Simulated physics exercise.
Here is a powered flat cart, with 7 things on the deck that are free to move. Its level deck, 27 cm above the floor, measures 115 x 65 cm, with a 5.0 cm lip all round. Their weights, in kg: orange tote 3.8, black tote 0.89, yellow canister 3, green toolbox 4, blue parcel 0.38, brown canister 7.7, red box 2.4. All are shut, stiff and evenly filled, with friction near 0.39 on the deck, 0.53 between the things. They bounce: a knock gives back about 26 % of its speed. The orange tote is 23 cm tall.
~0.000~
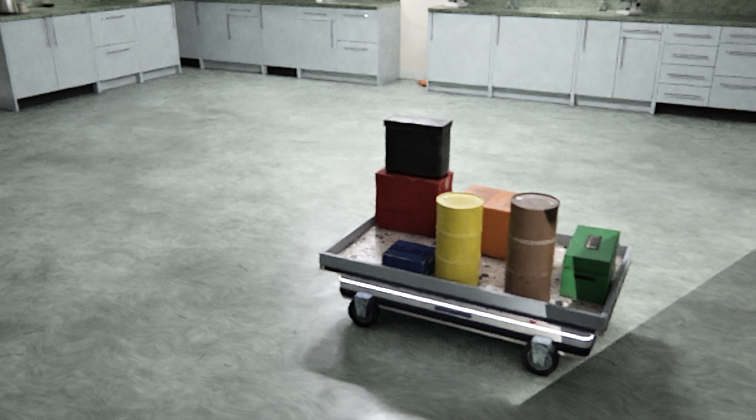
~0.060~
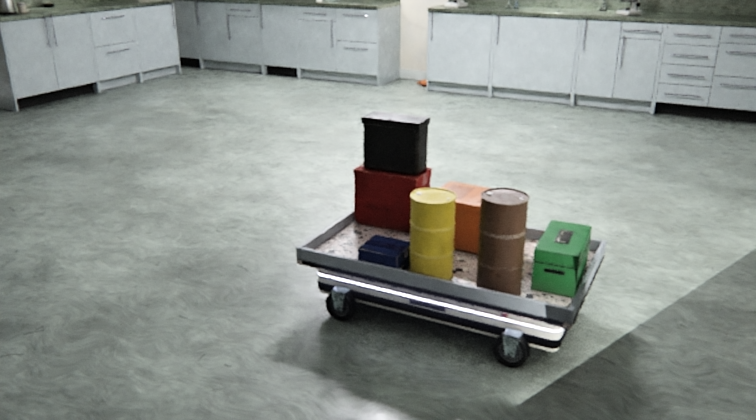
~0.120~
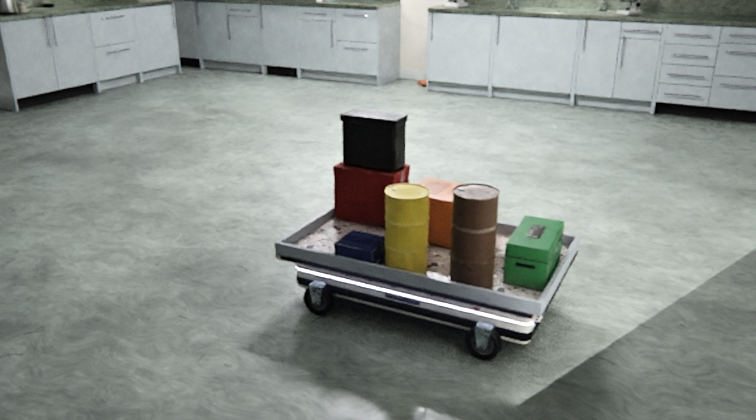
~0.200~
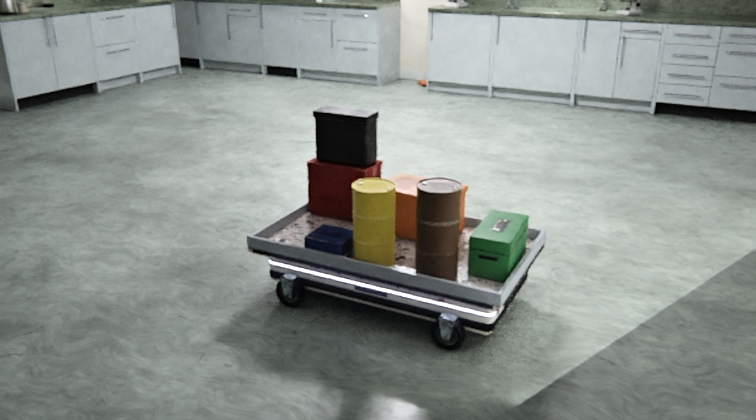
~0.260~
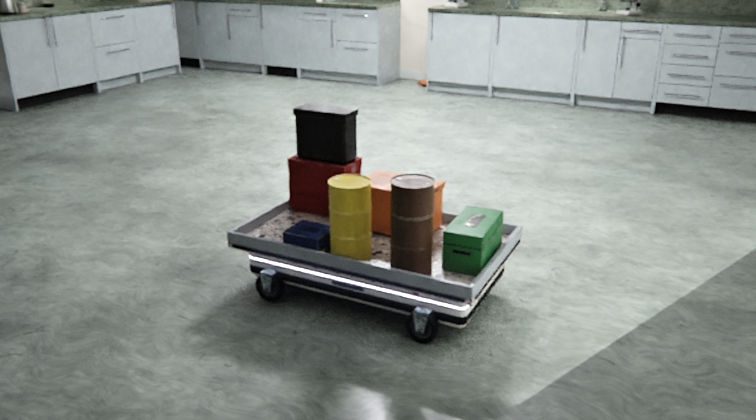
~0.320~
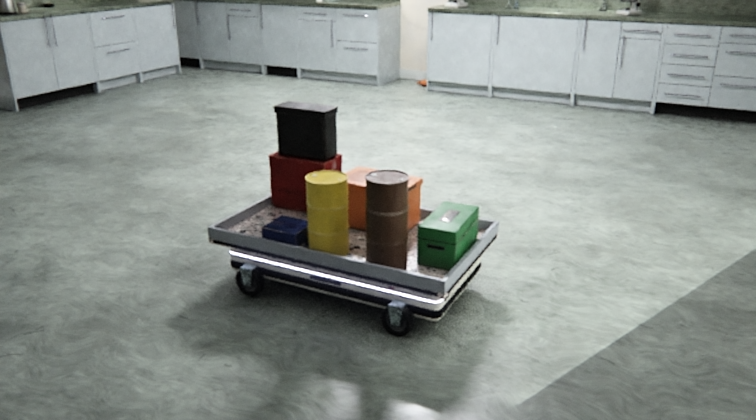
In the video, a flat cart carrying a black tote stacked on a red box, yellow and brown canisters, and orange, blue and green containers rolls steadily leftward across a grey floor, turning slightly, while its load stays in place.
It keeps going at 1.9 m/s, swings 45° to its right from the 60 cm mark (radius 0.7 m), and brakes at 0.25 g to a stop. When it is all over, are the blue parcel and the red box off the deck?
The blue parcel stays on the cart and the red box stays on the cart.
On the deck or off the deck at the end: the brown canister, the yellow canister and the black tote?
The brown canister ends on the deck; the yellow canister ends on the deck; the black tote ends off the deck.
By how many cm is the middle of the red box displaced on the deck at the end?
Some 6 cm.
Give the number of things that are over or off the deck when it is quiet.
3 of them.
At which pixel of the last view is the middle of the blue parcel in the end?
At about (269, 122).
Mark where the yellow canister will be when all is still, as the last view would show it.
Near (235, 111).
After 0.52 s, 99 cm covered, turned 20°; red box slid 22 cm near (264, 166); blue parcel slid 2 cm near (248, 202); black tote slid 26 cm.
After 0.82 s, 155 cm covered, turned 45°; black tote now off the deck; red box leaning 7° near (296, 132); blue parcel slid 9 cm near (267, 155).
After 1.02 s, 186 cm covered, turned 45°; blue parcel slid 19 cm near (266, 138); red box slid 8 cm near (300, 121); yellow canister leaning 64°.
After 1.32 s, 213 cm covered, turned 45°; blue parcel slid 33 cm near (269, 123); red box slid 7 cm near (294, 112); yellow canister on its side.
At rest (2.0 s), off the deck, black tote; tipped over on the deck, yellow canister and brown canister; not toppled but over 10 cm from the start, orange tote and blue parcel; the other 2 in place, give or take 10 cm. In the last view, blue parcel near (269, 122), red box near (294, 110).
